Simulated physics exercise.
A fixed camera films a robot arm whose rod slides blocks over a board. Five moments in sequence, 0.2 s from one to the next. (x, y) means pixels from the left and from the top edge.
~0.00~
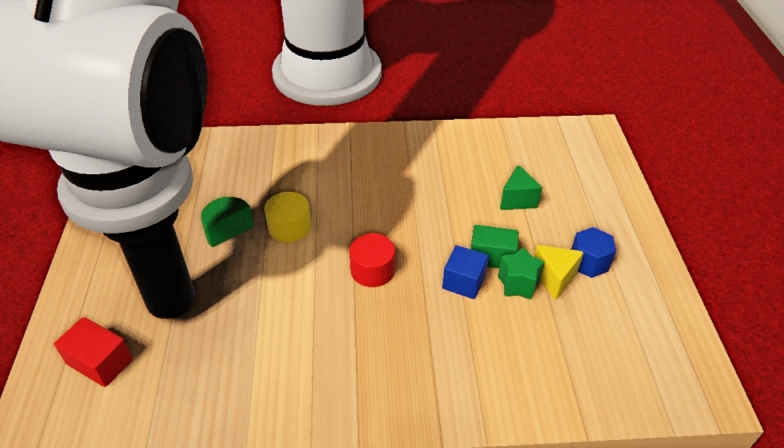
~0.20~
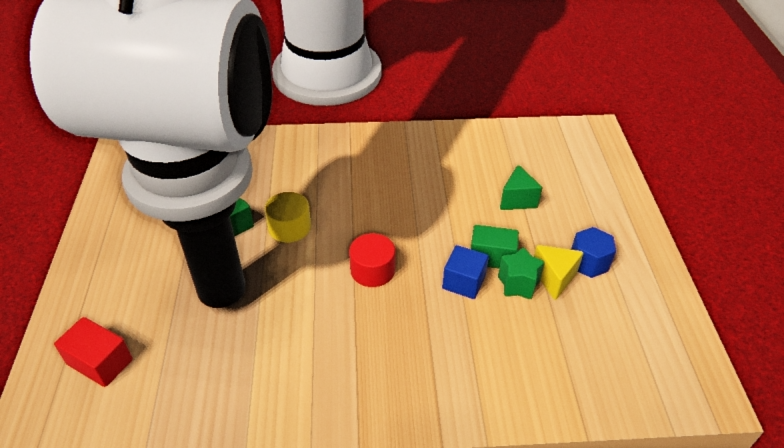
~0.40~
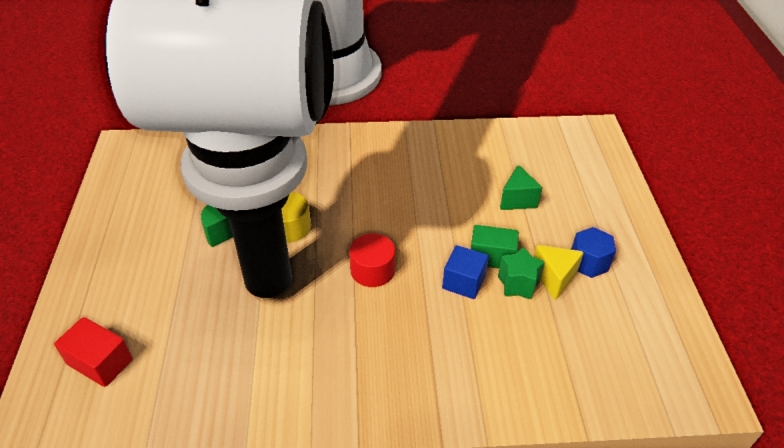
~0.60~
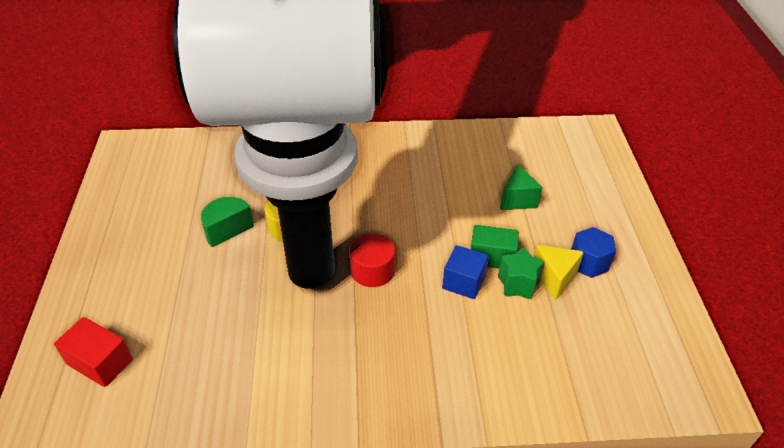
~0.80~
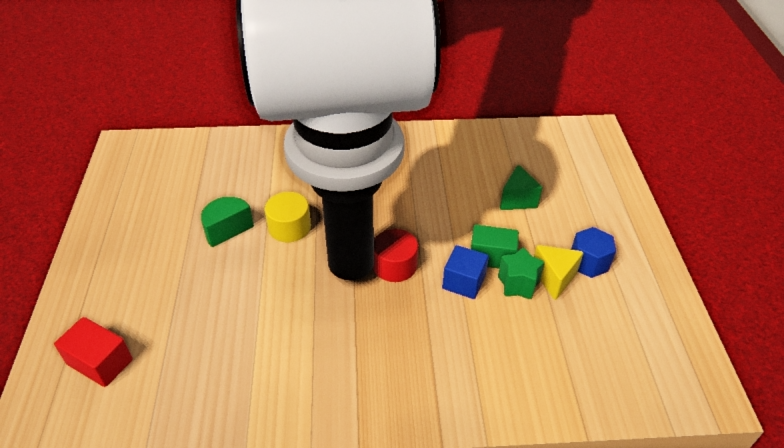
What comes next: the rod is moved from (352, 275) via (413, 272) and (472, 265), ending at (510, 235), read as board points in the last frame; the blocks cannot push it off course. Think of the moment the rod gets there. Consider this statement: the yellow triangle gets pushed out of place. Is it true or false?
Verdict: True.
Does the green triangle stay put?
Answer: No.
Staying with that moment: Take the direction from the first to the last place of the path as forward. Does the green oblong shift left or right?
Shifted left.
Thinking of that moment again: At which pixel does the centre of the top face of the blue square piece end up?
It will likely be found at (514, 267).
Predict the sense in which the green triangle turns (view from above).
It ends up turned clockwise.
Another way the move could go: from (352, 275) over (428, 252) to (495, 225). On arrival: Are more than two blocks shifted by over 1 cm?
Yes - that is the case.
On the path given first. One third of the way, rod (414, 260); red round block (452, 233); blue square piece (473, 262), turned 25° clockwise.
Two thirds of the way, rod (474, 253); red round block (489, 214); blue square piece (511, 270), turned 85° clockwise; green oblong (526, 224), turned 85° clockwise; yellow triangle (573, 262), turned 30° anticlockwise.
At the end, rod (513, 223); red round block (502, 184); blue square piece (514, 267), turned 110° clockwise; green oblong (558, 206), turned 120° clockwise; green triangle (524, 168), turned 65° clockwise; yellow triangle (573, 262), turned 30° anticlockwise.
